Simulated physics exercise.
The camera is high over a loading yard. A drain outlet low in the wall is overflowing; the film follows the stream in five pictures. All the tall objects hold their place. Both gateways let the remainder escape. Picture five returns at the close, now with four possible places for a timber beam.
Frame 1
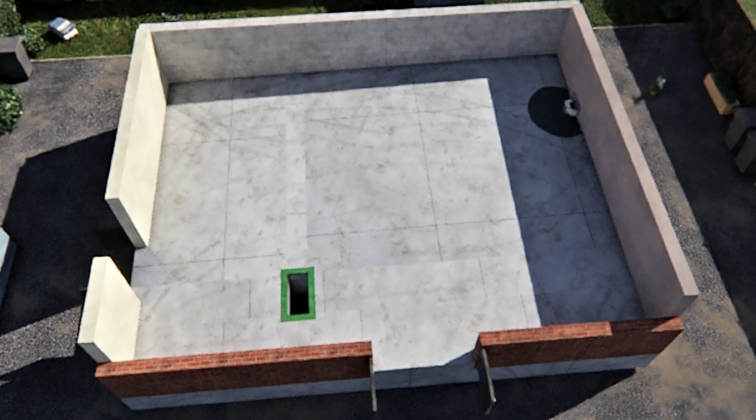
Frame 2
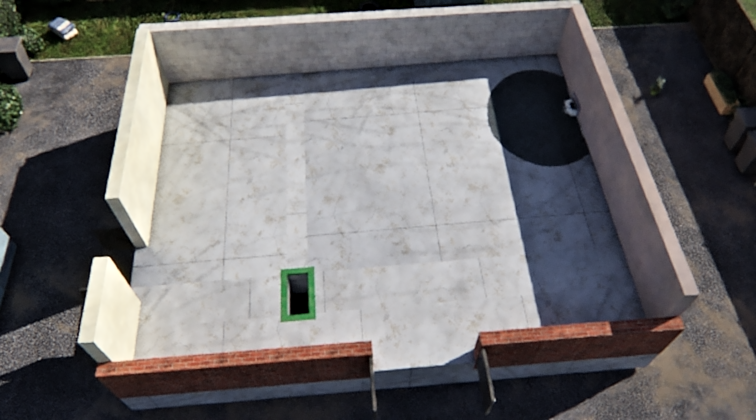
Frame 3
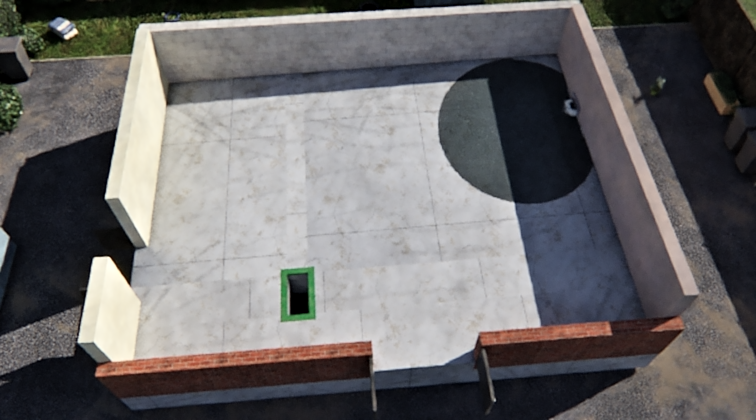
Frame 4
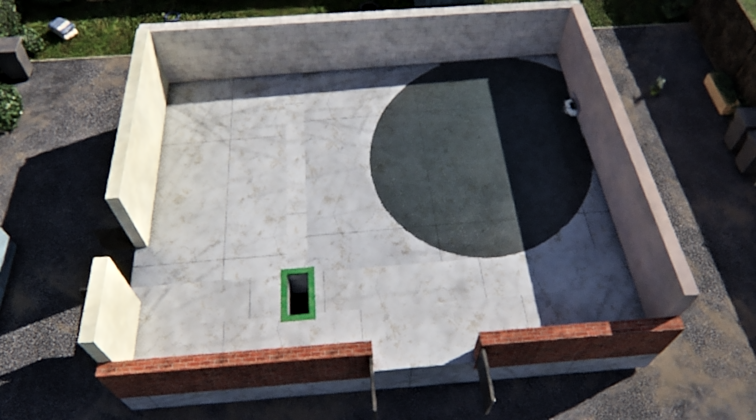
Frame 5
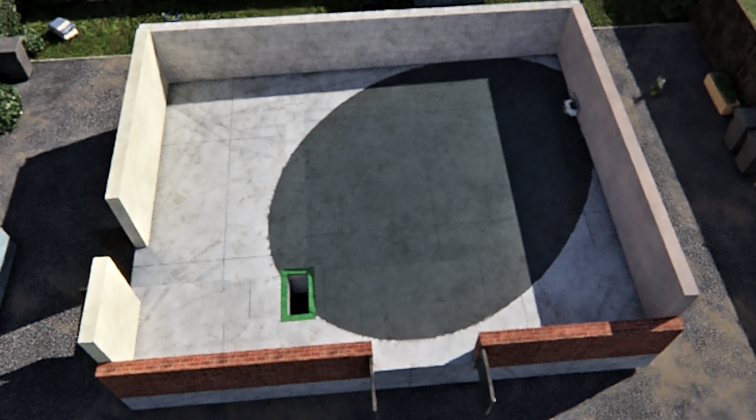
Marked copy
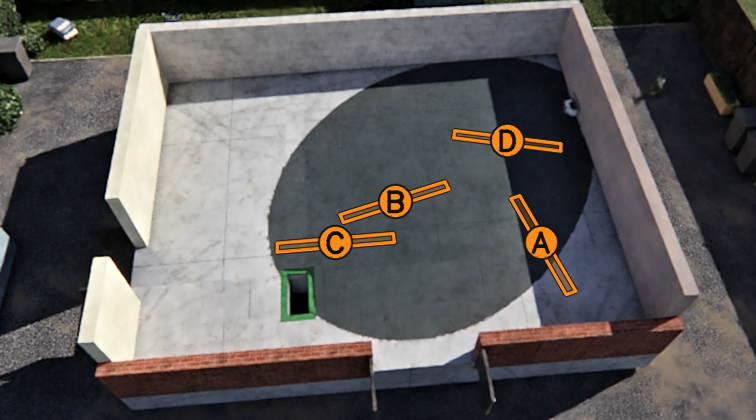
A dark wet patch spreads from the right wall across the pale yard to a green-edged drain.
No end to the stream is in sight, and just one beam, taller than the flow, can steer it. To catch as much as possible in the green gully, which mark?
Spot A.
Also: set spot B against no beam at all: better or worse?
Worse.
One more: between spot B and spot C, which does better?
B it is.
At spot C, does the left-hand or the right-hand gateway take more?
More leaves on the left.
On the marked copy, A from (515, 197) to (571, 292); B from (341, 218) to (446, 185); C from (277, 247) to (393, 237); D from (454, 134) to (560, 147).
If A is chosen, about 21 % of the stream goes into the green gully, about 75 % out by the gates.
If B is chosen, about 11 % of the stream goes into the green gully, about 85 % out by the gates.
If C is chosen, about 6 % of the stream goes into the green gully, about 90 % out by the gates.
If D is chosen, about 9 % of the stream goes into the green gully, about 87 % out by the gates.
